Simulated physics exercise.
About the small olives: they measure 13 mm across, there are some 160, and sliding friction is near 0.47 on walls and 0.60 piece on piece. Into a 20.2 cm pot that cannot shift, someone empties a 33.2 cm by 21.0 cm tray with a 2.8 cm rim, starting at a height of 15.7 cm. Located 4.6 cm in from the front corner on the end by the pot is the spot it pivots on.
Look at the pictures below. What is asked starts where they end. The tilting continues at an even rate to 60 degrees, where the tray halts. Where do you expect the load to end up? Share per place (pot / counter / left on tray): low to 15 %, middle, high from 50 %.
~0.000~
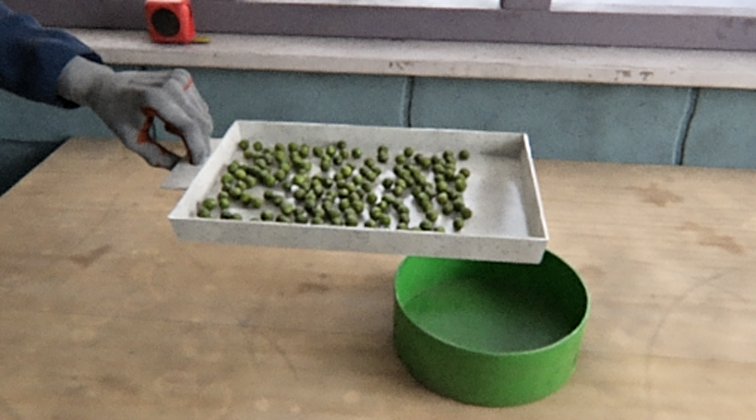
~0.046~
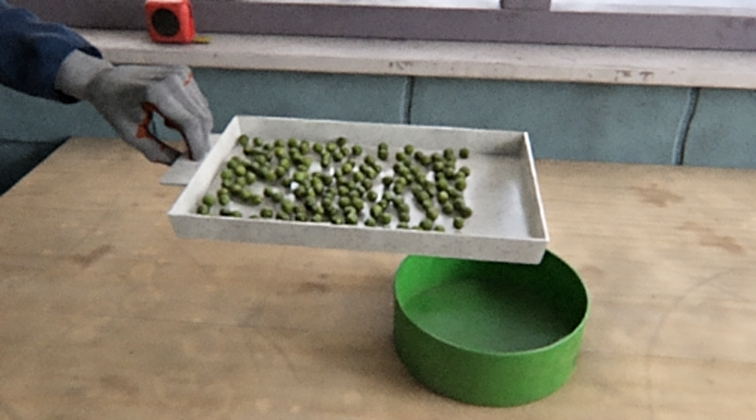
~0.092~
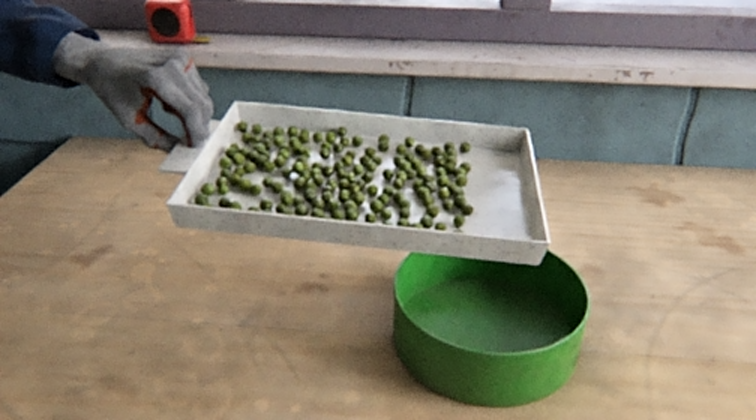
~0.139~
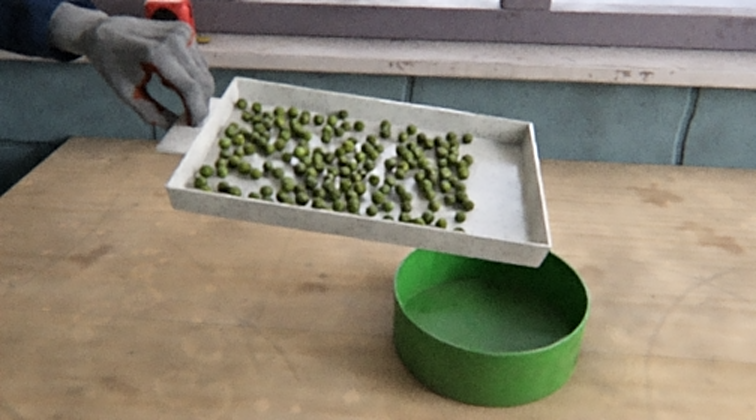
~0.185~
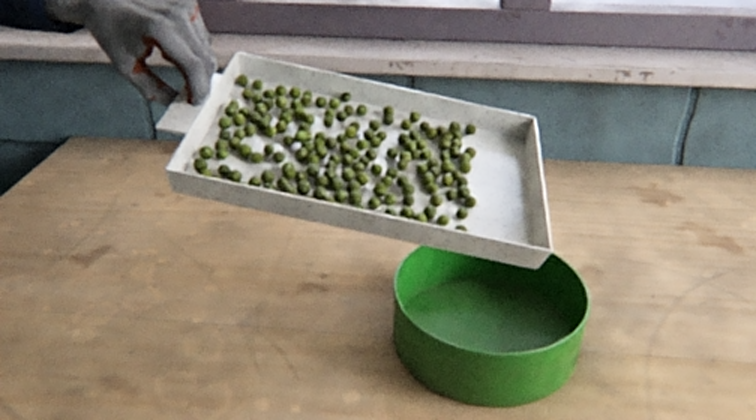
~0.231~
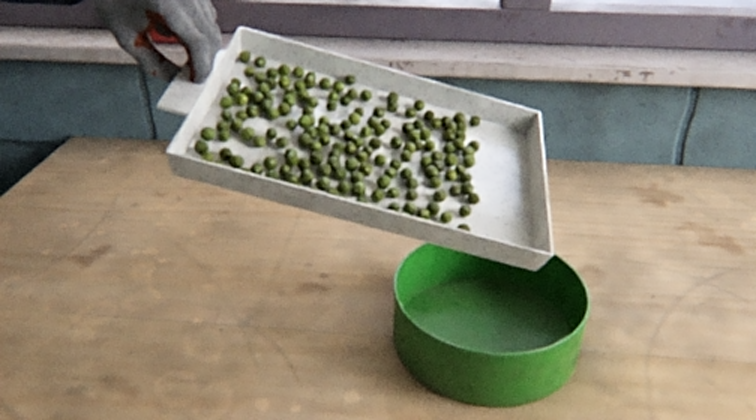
Shares - pot: Low, counter: Middle, tray: High.
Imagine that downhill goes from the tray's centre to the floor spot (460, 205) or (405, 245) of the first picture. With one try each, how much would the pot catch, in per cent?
Around 5 % for the first direction, around 0 % for the second.
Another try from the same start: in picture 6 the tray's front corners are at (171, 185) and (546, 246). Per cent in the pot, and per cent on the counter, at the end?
That works out as pot 0 and counter 0.
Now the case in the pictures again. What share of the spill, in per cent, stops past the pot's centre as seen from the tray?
100 %.
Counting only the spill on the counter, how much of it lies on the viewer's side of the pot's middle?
Share: Roughly 100 %.
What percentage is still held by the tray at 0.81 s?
About 85 per cent.
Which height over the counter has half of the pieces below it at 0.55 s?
Roughly 24 cm.
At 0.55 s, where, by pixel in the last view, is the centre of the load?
By then the middle of the load sits around (454, 167).
After 0.42 s, tilt 40 degrees; the tray holds 100 %, the pot 0 %.
After 0.55 s, tilt 54 degrees; the tray holds 100 %, the pot 0 %.
Then, at 0.81 s, tilt 60 degrees; the tray holds 85 %, the pot 0 %.
At rest (1.9 s), pot 0 %, counter 30 %, tray 70 %.
